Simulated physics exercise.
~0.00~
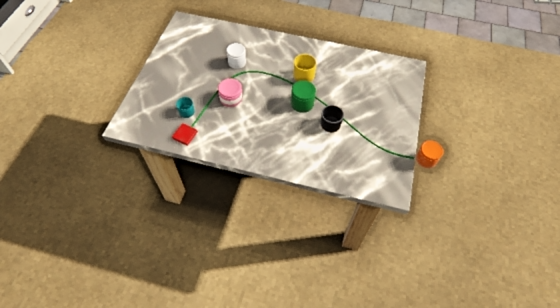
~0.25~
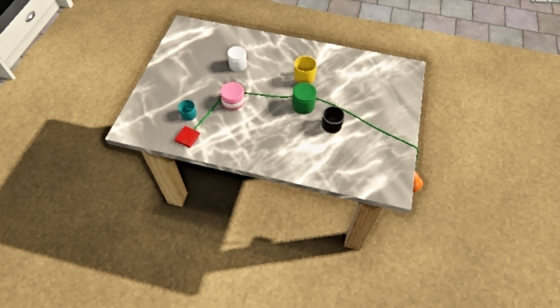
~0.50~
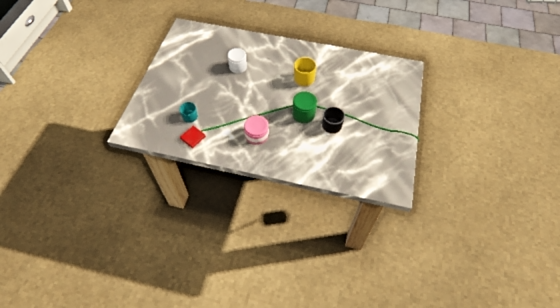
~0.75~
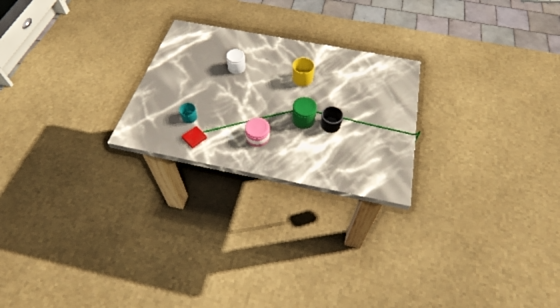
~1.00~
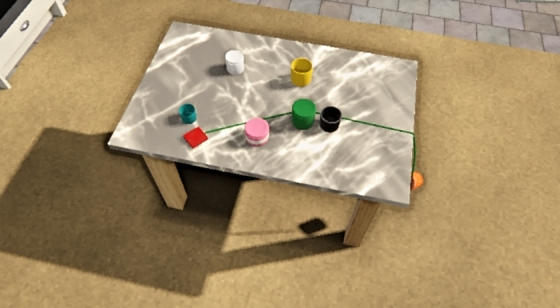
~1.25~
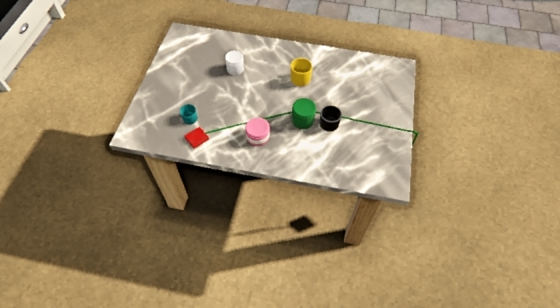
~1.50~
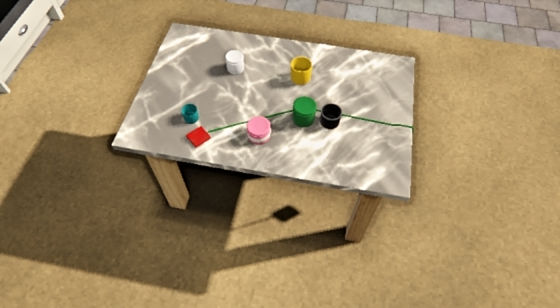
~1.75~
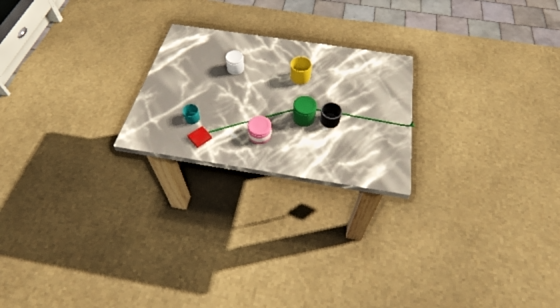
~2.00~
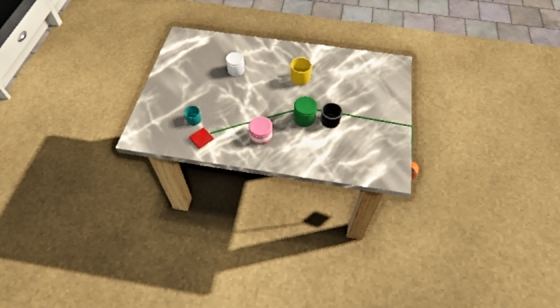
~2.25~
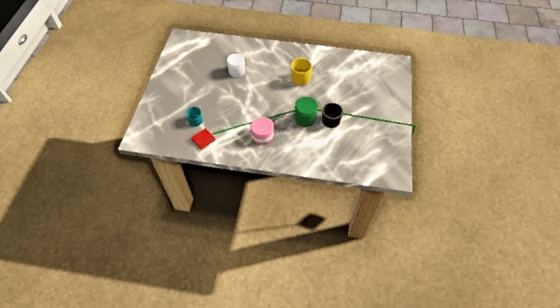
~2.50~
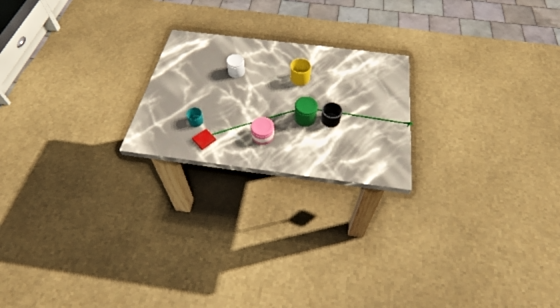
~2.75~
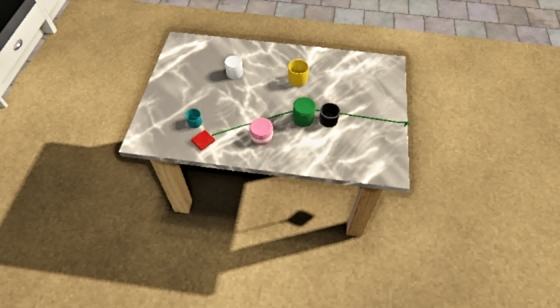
On a marble-patterned kitchen table standing on a sandy-coloured floor, a green cable curves among tubs, mugs and a cup, joining a red phone to an orange speaker just off the right edge. The speaker drops, and the cable pulls straighter across the top. As the line tightens, the pink tin slides right and toward the near edge, while the green tub shifts slightly the same way. The speaker sways below the edge, slipping in and out of sight, its shadow shifting on the floor. By the end, the pink tin, green tub and red phone remain on the table, with the cable stretched over the right edge.
